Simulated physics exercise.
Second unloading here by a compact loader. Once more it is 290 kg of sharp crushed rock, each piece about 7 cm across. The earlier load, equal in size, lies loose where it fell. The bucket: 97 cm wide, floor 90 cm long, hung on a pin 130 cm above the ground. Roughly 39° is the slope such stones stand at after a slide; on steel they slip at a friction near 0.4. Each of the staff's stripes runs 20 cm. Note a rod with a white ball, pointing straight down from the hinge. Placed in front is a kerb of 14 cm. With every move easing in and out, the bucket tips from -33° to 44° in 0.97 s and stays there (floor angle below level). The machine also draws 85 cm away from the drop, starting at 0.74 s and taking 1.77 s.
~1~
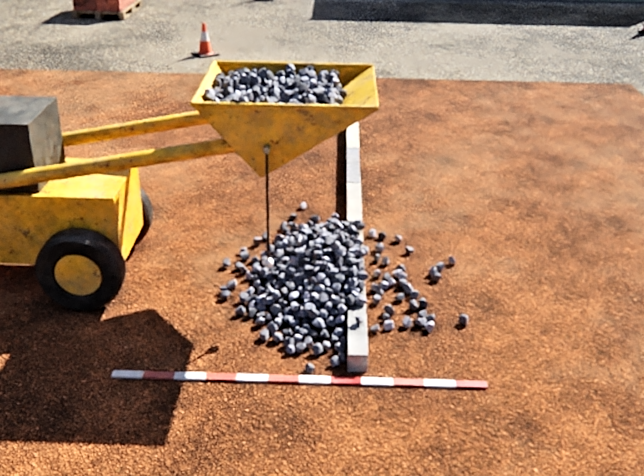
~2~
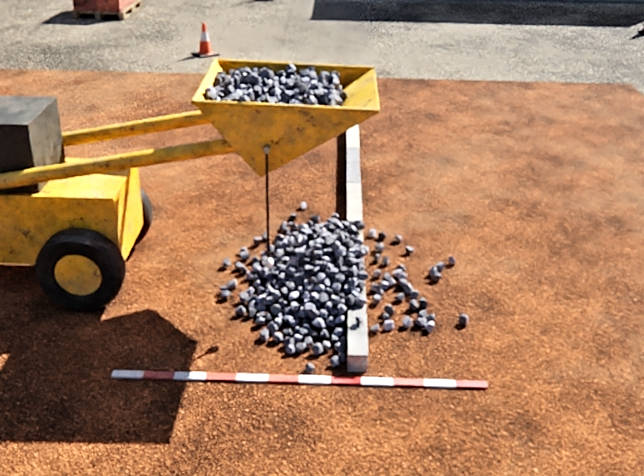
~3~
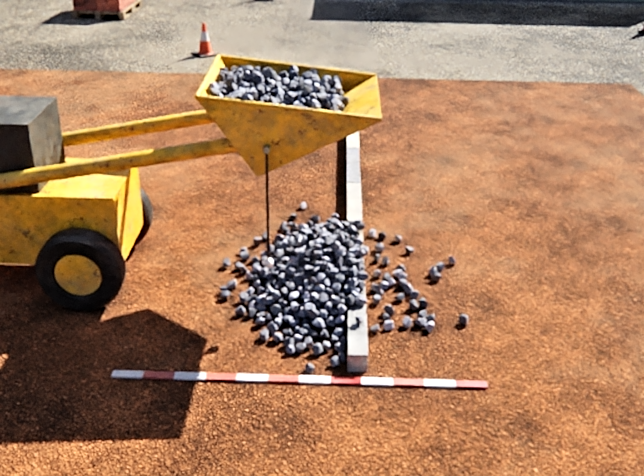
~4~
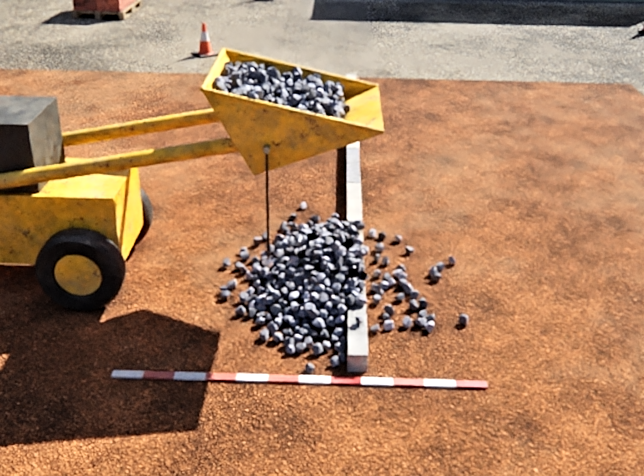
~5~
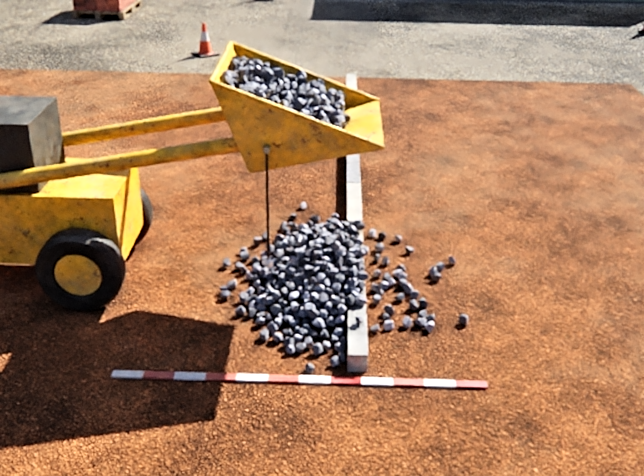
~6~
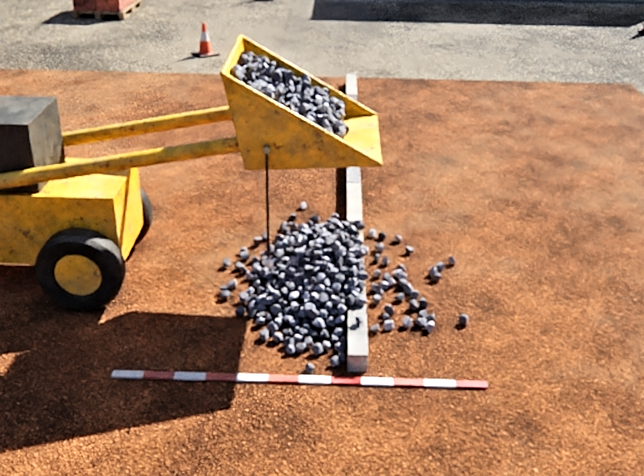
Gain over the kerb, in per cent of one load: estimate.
Approx. 65 %.
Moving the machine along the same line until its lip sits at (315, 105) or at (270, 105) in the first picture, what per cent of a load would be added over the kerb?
Some 10 percent, and then 0 percent.
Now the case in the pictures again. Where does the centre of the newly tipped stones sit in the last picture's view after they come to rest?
They come to rest centred about (378, 274).
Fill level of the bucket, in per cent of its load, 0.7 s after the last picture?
It still holds about 70 per cent.
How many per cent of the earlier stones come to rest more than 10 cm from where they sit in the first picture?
Some 5 percent, give or take.
Then, 0.3 s after the last picture the floor is at 32°; in per cent of one load, 100 in the bucket, 94 on this side of the kerb, 6 over the kerb; the foremost stones are at (439, 291).
Then, 0.7 s after the last picture the floor is at 44°; in per cent of one load, 68 in the bucket, 124 on this side of the kerb, 9 over the kerb; the foremost stones are at (439, 291).
Then, 2.5 s after the last picture the floor is at 44°; in per cent of one load, 0 in the bucket, 129 on this side of the kerb, 71 over the kerb; the foremost stones are at (535, 296).
Then, 5.1 s after the last picture the floor is at 44°; in per cent of one load, 0 in the bucket, 129 on this side of the kerb, 71 over the kerb; the foremost stones are at (535, 296). Net gain over the kerb, 65.
